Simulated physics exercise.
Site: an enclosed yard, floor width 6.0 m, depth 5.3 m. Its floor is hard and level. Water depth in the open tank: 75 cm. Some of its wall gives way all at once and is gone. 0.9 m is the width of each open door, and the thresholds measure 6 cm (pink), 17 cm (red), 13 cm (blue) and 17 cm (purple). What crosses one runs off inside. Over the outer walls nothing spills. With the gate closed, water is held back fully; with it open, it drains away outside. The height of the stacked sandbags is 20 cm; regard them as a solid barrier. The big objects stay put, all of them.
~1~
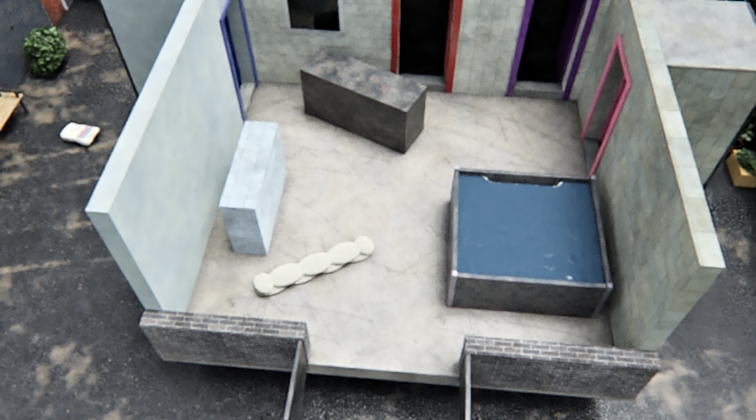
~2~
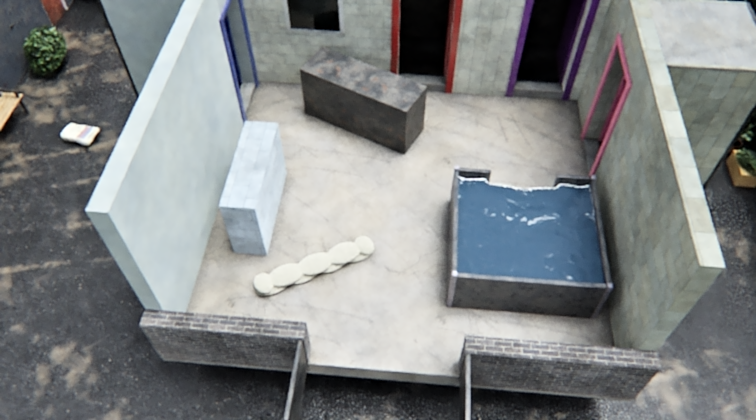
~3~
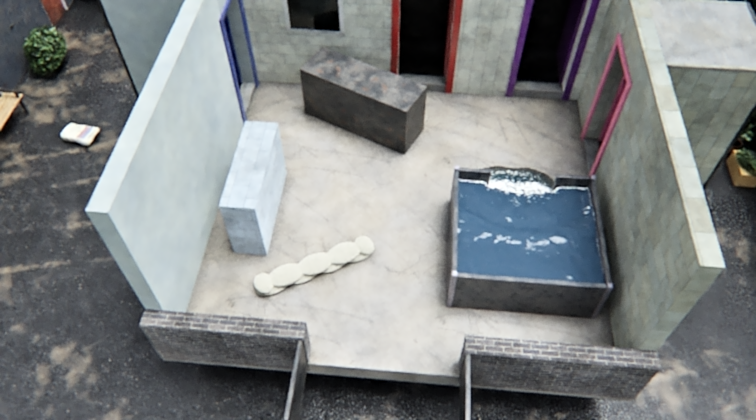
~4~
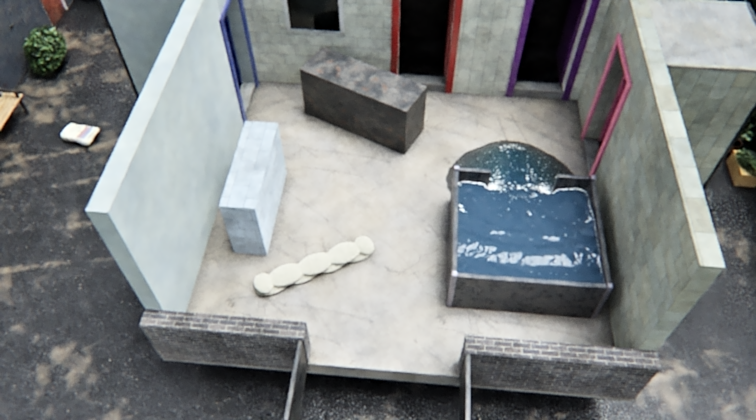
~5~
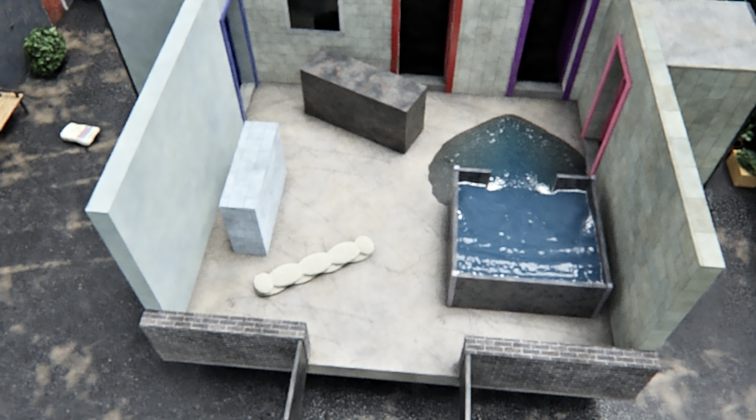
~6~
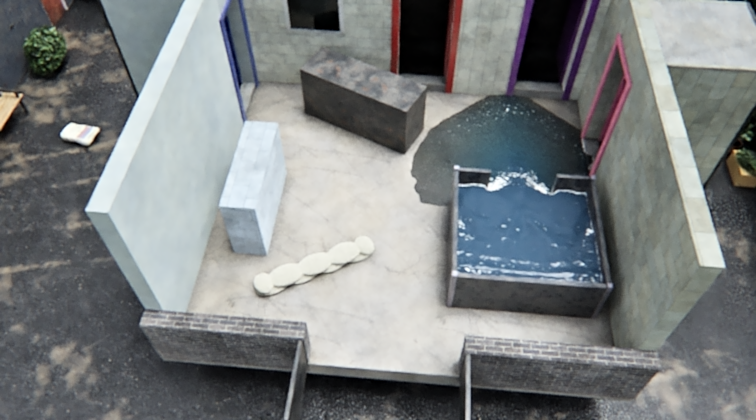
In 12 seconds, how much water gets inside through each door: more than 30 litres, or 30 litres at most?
In the end watch the pink door: It will outstrip the limit; watch the red door: It will outstrip the limit; watch the blue door: It will not outstrip the limit; watch the purple door: It will outstrip the limit.
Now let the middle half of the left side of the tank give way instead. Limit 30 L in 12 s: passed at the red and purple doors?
Versus the limit - red: Within, purple: Within.
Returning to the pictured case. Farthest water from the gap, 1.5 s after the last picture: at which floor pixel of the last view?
Near (277, 84).
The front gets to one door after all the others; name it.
That's the blue door.
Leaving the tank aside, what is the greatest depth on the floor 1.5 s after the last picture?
Peak depth: Approx. 36 cm.
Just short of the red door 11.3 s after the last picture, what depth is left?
Around 10.0 cm deep.
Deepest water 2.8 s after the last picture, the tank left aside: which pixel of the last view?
Roughly at pixel (343, 95).
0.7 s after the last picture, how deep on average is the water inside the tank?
About 48 centimetres on average.
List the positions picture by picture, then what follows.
The first picture shows still water, 75 cm deep, in the open tank at (527, 227).
In the second picture, the front is at a hidden place, 0.6 m from the gap on the open tank's far side; 0.2 m2 of floor is under water; 75 cm left at the back of the open tank.
In the third picture, the front is at a hidden place, 0.9 m from the gap on the open tank's far side; 0.9 m2 of floor is under water; 75 cm left at the back of the open tank.
In the fourth picture, water pours out on the open tank's far side and has run 1.4 m, to (501, 145); typically 8 cm deep outside, 73 cm at the open tank's back.
In the fifth picture, water pours out on the open tank's far side and has run 2.1 m, to (503, 118); typically 6 cm deep outside, 65 cm at the open tank's back.
In the sixth picture, the front is at (499, 95), 2.7 m from the gap on the open tank's far side; 5.5 m2 of floor is under water; 64 cm left at the back of the open tank.
Then, 0.7 s after the last picture water covers 30 % of the floor and is deepest (46 cm) near (568, 102); pink door 14 cm at the sill, 13 L in, red door 21 cm at the sill, 0 L in, blue door not reached, purple door 31 cm at the sill, 39 L in.
Then, 1.5 s after the last picture water covers 35 % of the floor and is deepest (36 cm) near (568, 102); pink door 10 cm at the sill, 46 L in, red door 24 cm at the sill, 14 L in, blue door not reached, purple door 33 cm at the sill, 127 L in.
Then, 2.8 s after the last picture water covers 35 % of the floor and is deepest (34 cm) near (343, 95); pink door 16 cm at the sill, 84 L in, red door 16 cm at the sill, 33 L in, blue door 15 cm at the sill, 3 L in, purple door 20 cm at the sill, 189 L in.
Then, 6.3 s after the last picture water covers 80 % of the floor and is deepest (18 cm) near (549, 107); pink door 15 cm at the sill, 196 L in, red door 16 cm at the sill, 97 L in, blue door 7 cm at the sill, 9 L in, purple door 17 cm at the sill, 207 L in.
Then, 11.3 s after the last picture water covers 95 % of the floor and is deepest (10 cm) near (281, 235); pink door 8 cm at the sill, 283 L in, red door 10 cm at the sill, 97 L in, blue door 6 cm at the sill, 9 L in, purple door 9 cm at the sill, 208 L in.
